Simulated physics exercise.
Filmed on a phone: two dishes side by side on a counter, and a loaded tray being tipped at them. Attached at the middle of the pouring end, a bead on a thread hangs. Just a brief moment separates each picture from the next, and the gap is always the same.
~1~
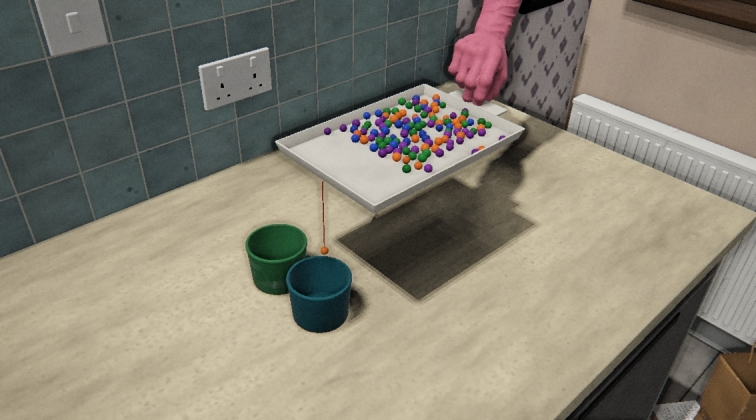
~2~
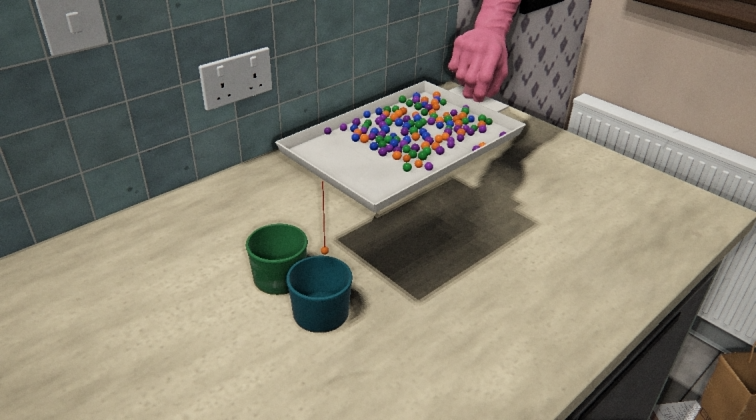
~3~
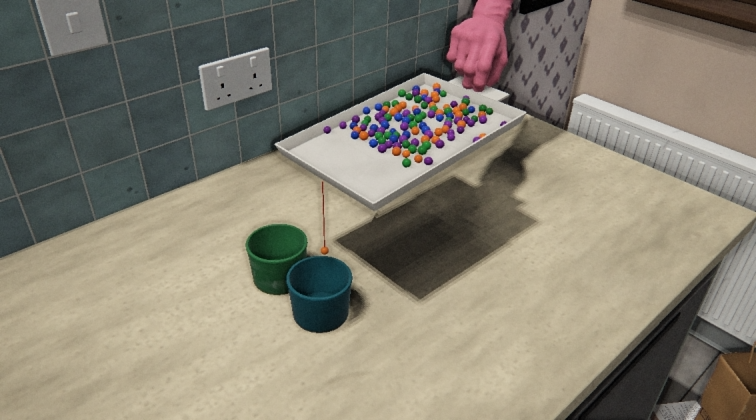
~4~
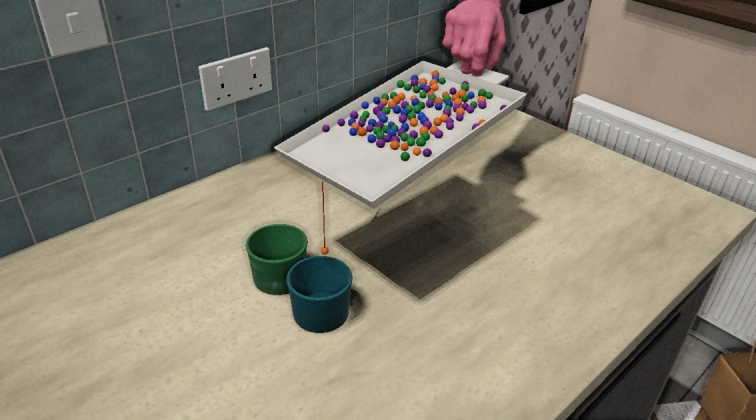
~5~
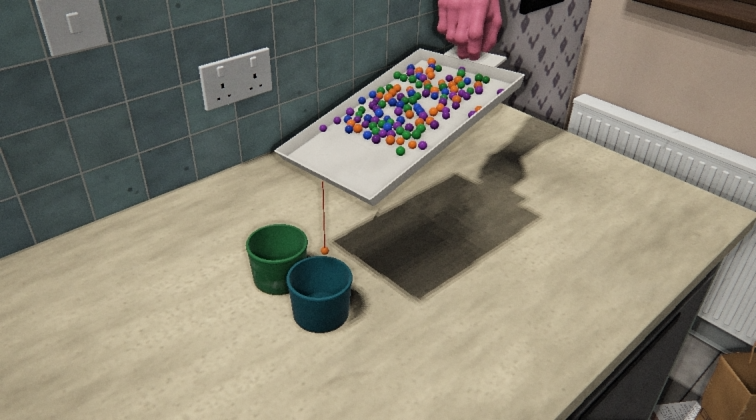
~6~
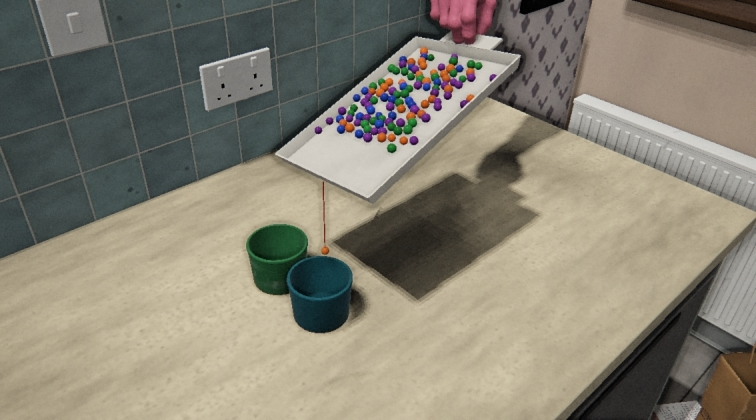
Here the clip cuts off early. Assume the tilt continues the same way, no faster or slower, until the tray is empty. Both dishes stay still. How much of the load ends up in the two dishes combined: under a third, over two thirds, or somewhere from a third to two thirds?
Combined, the dishes end up with from a third to two thirds.
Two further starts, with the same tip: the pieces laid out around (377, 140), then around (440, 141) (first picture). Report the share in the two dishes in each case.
Near 70 and 40 percent respectively.
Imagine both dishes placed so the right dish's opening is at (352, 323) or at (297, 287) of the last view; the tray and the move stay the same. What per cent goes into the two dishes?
Near 0 % and 30 %.
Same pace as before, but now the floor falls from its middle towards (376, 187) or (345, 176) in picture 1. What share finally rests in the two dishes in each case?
Lab note: Try one about 0 %, try two 30 %.
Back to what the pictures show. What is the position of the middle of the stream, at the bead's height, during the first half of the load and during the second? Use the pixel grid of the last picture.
First around (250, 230), afterwards around (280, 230).
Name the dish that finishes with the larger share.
The winner: The left side.
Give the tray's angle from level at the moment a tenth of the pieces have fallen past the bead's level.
At some 65 degrees.
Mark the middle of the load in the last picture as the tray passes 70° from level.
The middle of the pieces sits at roughly (276, 201).
Shortly afterwards, tray tipped steeply; near a third on the tray; a little in the left dish; near a quarter outside both; near a third in the air.
Next, tray tipped past a quarter turn; near half in the left dish; near half outside both; only a few in the air.
Some moments later, tray tipped past a quarter turn; near half in the left dish; near half outside both.
In the end, tray tipped past a quarter turn; none at all in the right dish; near half in the left dish; near half outside both.
